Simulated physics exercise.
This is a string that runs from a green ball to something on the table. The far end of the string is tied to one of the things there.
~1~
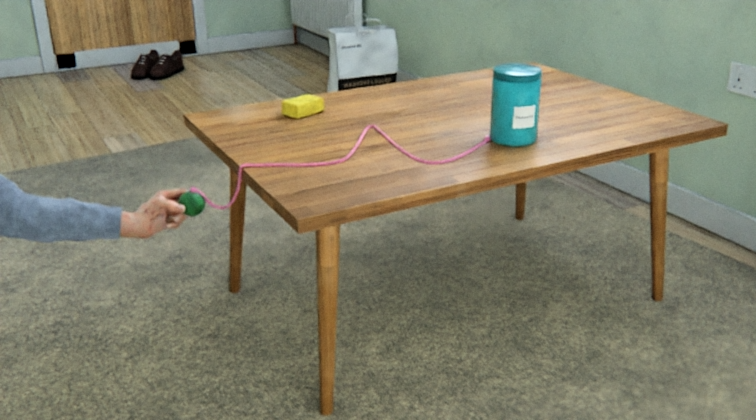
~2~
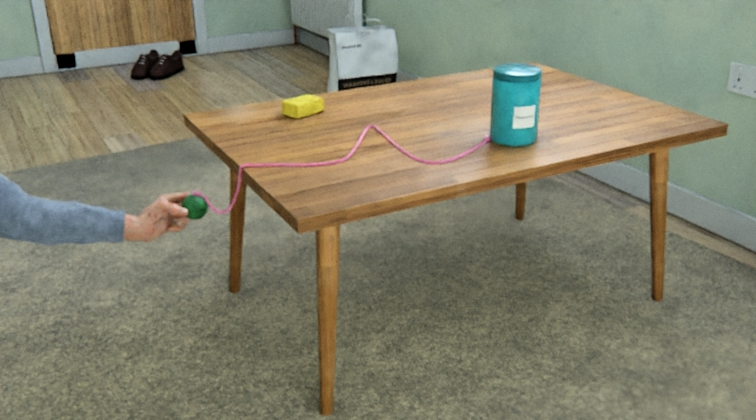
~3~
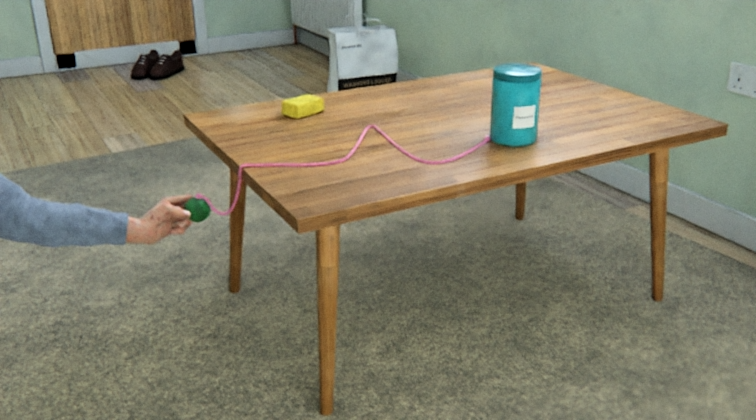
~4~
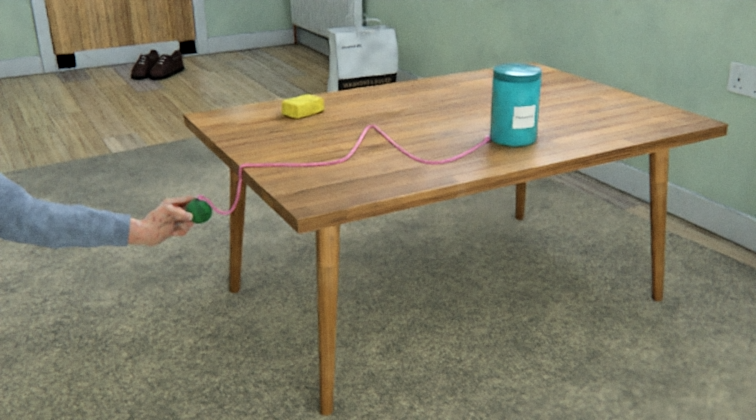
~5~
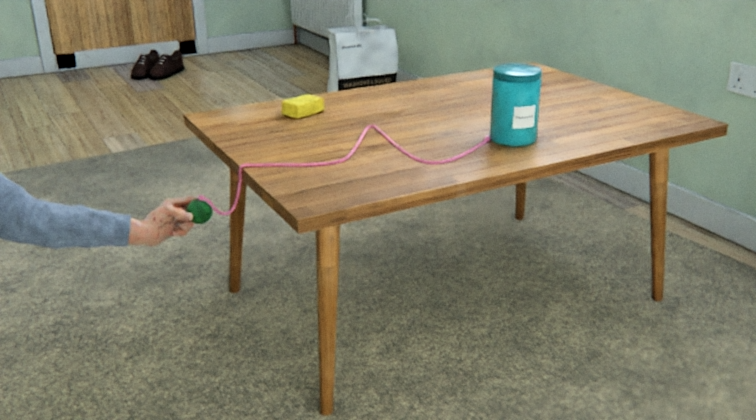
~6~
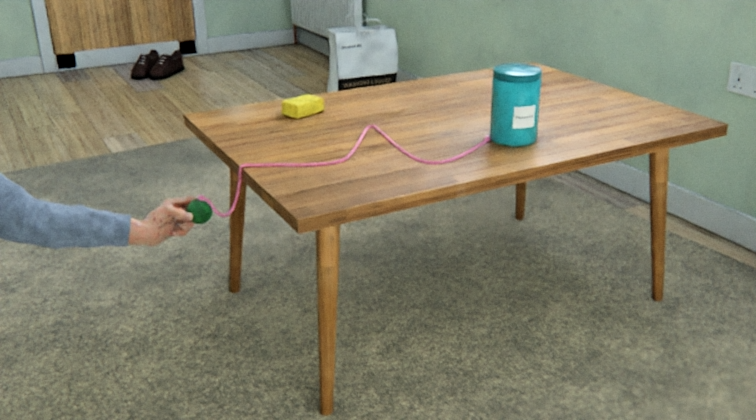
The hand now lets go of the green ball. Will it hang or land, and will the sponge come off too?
Outcome: The green ball lands on the floor, the sponge keeps its place.
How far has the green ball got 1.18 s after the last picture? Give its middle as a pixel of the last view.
At about (220, 353).
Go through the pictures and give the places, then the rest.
The first picture shows green ball (192, 204); turquoise canister (518, 69); sponge (302, 99).
The second picture shows green ball (195, 207).
The third picture shows green ball (197, 209).
The fourth picture shows green ball (199, 211); string through (408, 154) (362, 137).
The fifth picture shows green ball (200, 211); string through (408, 154) (362, 137).
The sixth picture shows green ball (200, 211); turquoise canister (518, 69); sponge (302, 99); string tied to the canister, with much slack.
Then, 0.54 s after the last picture, ball on the floor near (220, 353); canister unmoved; sponge unmoved.
At rest, ball on the floor near (220, 353); canister unmoved; sponge unmoved. The green ball drops all the way and the sponge stays on top.
